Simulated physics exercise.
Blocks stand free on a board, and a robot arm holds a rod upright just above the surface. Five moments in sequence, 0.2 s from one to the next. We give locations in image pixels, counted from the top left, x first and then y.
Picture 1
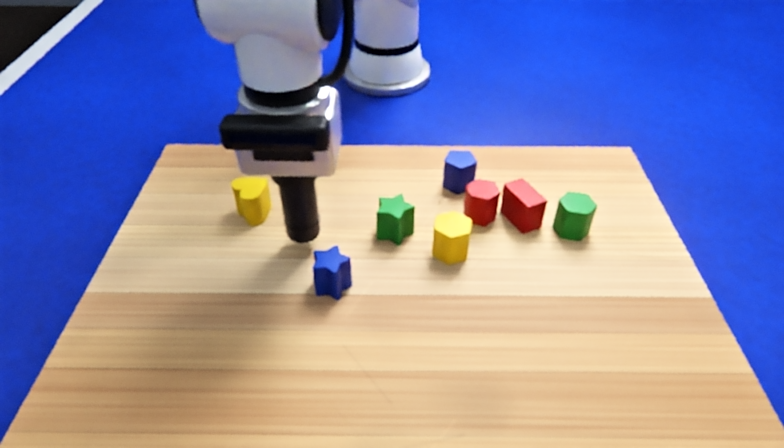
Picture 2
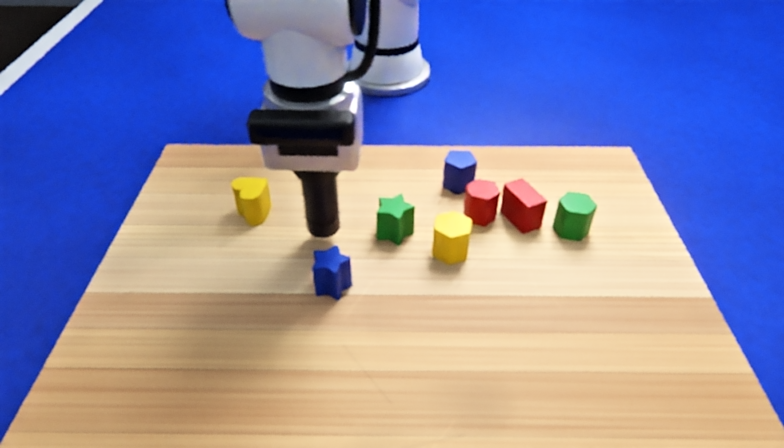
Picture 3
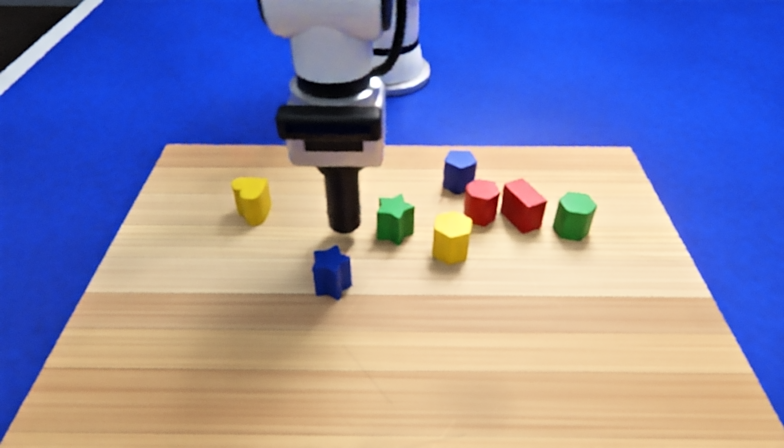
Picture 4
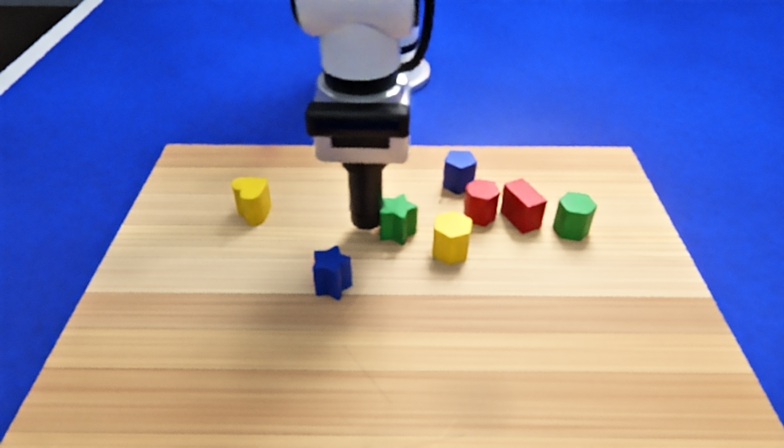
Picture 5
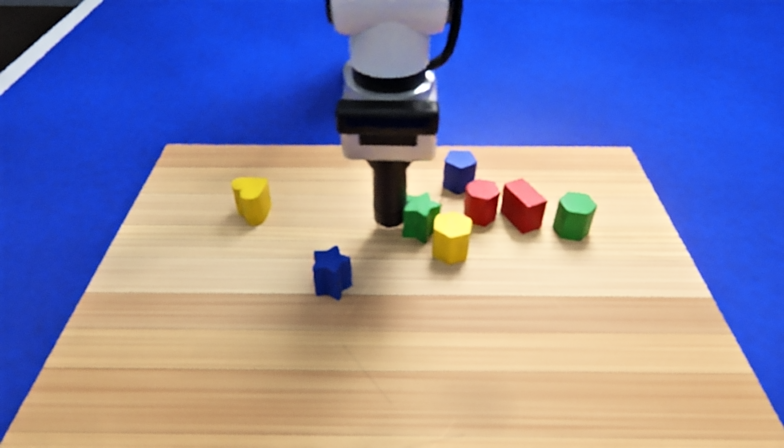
We see a robot arm holding a dark rod upright over a wooden board scattered with small colored blocks; the rod moves right, passing behind the blue star, then pushes the green star rightward toward the yellow hexagonal block.
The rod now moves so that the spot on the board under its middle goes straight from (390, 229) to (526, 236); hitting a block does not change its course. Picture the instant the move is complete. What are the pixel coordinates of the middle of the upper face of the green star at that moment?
The middle of its upper face should be somewhere near (564, 210).
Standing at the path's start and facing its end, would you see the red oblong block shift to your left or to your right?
It slides leftward.
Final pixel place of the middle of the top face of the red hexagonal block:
I predict (505, 183).
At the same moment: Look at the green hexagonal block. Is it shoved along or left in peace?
Put simply, it goes somewhere else.
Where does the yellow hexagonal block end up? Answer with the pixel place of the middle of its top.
About (479, 231).
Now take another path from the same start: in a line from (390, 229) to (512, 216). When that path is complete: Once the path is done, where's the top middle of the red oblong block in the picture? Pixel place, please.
Somewhere near (581, 190).
What follows on the original path. One third of the way, rod (437, 220); green star (469, 205); yellow hexagonal block (477, 231), turned 60° clockwise; red hexagonal block (488, 188).
Two thirds of the way, rod (484, 222); green star (518, 207); yellow hexagonal block (479, 231), turned 65° clockwise; red hexagonal block (505, 183), turned 60° anticlockwise; red oblong block (536, 188), turned 35° clockwise.
At the end, rod (529, 225); green star (564, 210); yellow hexagonal block (479, 231), turned 65° clockwise; red hexagonal block (505, 183), turned 60° anticlockwise; red oblong block (552, 185), turned 30° anticlockwise; green hexagonal block (590, 201), turned 25° clockwise.
